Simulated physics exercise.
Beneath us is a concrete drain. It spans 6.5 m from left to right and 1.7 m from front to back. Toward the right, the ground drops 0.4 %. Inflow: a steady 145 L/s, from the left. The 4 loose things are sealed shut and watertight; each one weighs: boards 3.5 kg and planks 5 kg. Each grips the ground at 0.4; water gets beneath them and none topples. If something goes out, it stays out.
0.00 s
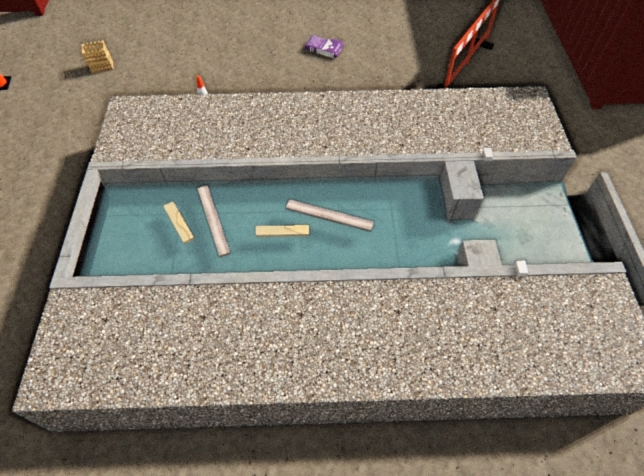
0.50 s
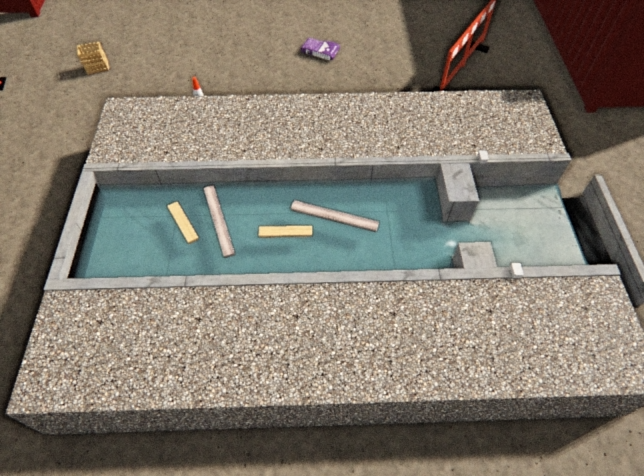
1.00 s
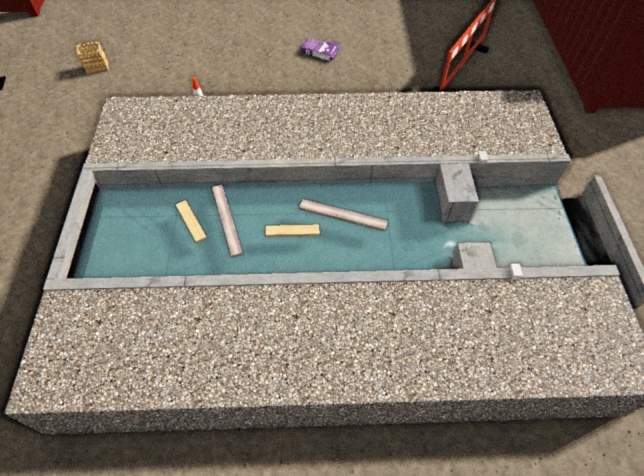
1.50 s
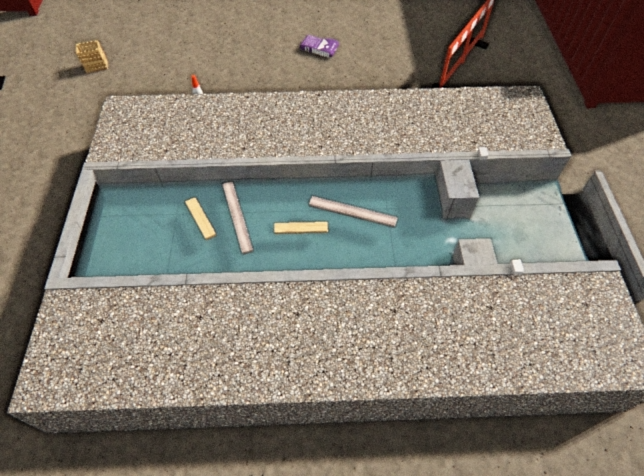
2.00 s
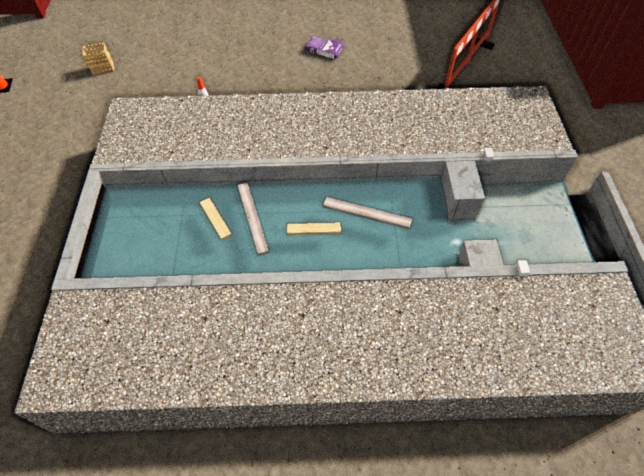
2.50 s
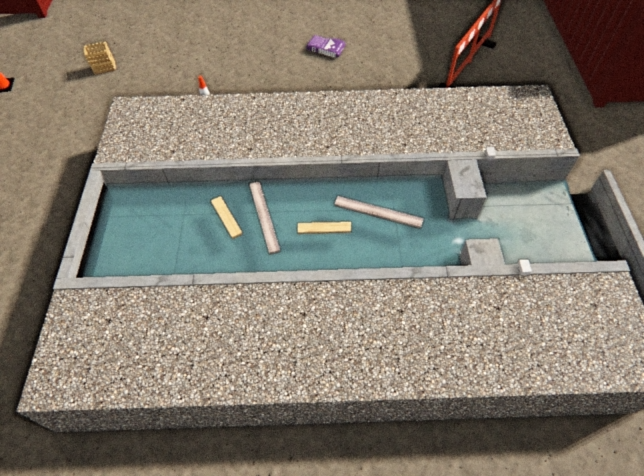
Four floating wooden planks and boards drifting slowly rightward together along a walled channel of blue-green water between gravel-topped banks.
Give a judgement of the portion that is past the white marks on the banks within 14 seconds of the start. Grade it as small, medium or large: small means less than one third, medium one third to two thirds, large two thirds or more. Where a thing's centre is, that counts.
I would call it medium.
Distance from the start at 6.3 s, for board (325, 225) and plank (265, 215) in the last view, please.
In order: 150 cm and 200 cm.
After 3.5 s 0 of 4 are over the mark; 4 afloat.
After 6.3 s 1 of 4 are over the mark; 3 afloat.
After 10.0 s 2 of 4 are over the mark; 2 afloat.
After 14.0 s 2 of 4 are over the mark; 2 afloat.
